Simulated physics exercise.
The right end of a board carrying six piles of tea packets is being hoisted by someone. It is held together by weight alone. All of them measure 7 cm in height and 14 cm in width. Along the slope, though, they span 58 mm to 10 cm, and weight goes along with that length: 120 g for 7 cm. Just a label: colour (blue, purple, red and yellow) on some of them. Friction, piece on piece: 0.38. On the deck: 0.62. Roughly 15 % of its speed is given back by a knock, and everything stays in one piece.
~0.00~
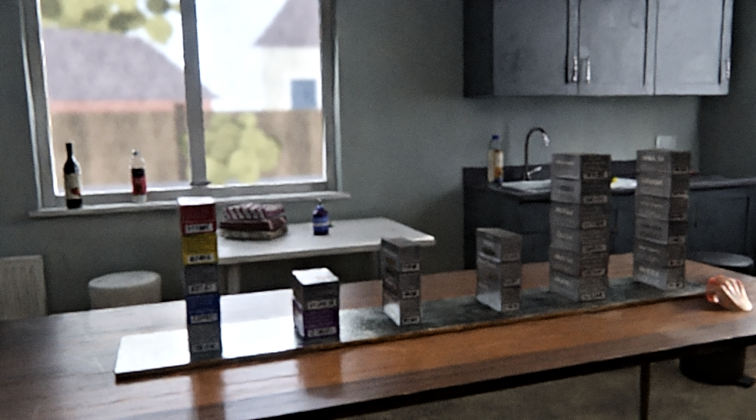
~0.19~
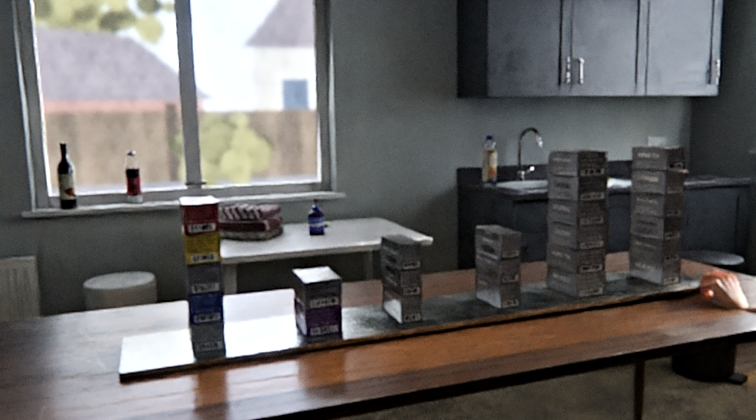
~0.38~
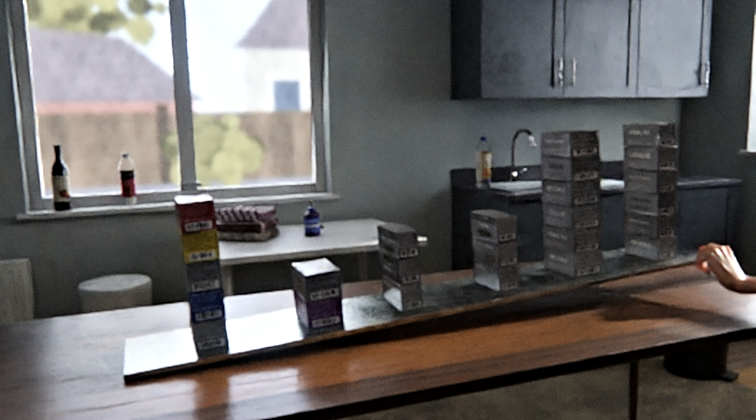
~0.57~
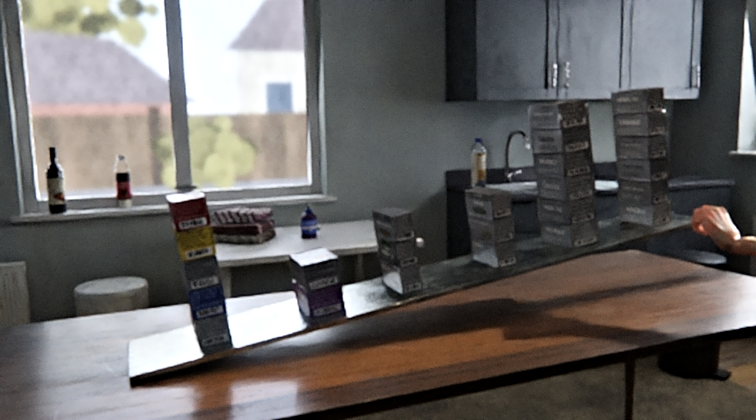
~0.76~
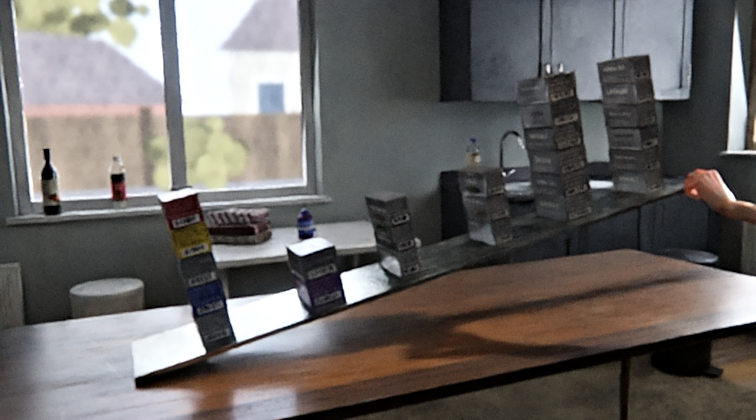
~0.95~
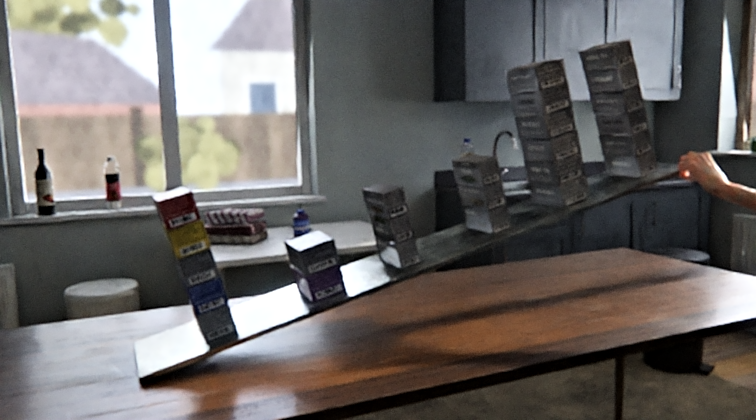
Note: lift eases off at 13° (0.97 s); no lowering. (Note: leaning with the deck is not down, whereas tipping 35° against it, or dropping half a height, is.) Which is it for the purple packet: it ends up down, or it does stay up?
The purple packet does not end up down.
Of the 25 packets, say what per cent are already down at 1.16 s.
It's 0 percent at that point.
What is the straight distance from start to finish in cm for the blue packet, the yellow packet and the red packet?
Displacements: Blue = 18, yellow = 38, red = 48 (cm).
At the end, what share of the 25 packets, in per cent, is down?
My estimate is roughly 95 per cent.
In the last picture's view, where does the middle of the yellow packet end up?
Its centre ends up near pixel (63, 360) in the last picture.
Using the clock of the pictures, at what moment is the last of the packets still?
At roughly 3.0 s.
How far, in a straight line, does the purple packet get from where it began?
It finishes around 11 cm from its starting point.
After 1.16 s, slope 13°; none of the 25 packets down, 17 disturbed; purple packet unmoved; red packet leaning 7°.
After 1.36 s, slope 13°; 8 of the 25 packets down; purple packet unmoved; red packet leaning 26°.
After 1.60 s, slope 13°; 20 of the 25 packets down; purple packet unmoved; blue packet on its side.
After 2.00 s, slope 13°; 24 of the 25 packets down; purple packet shifted 43 mm; blue packet on its side.
At rest (3.2 s), slope 13°; 24 of the 25 packets down; purple packet shifted 51 mm; blue packet on its side; yellow packet on its side. As the last picture would show them, middles, purple packet near (299, 284), blue packet near (144, 339).
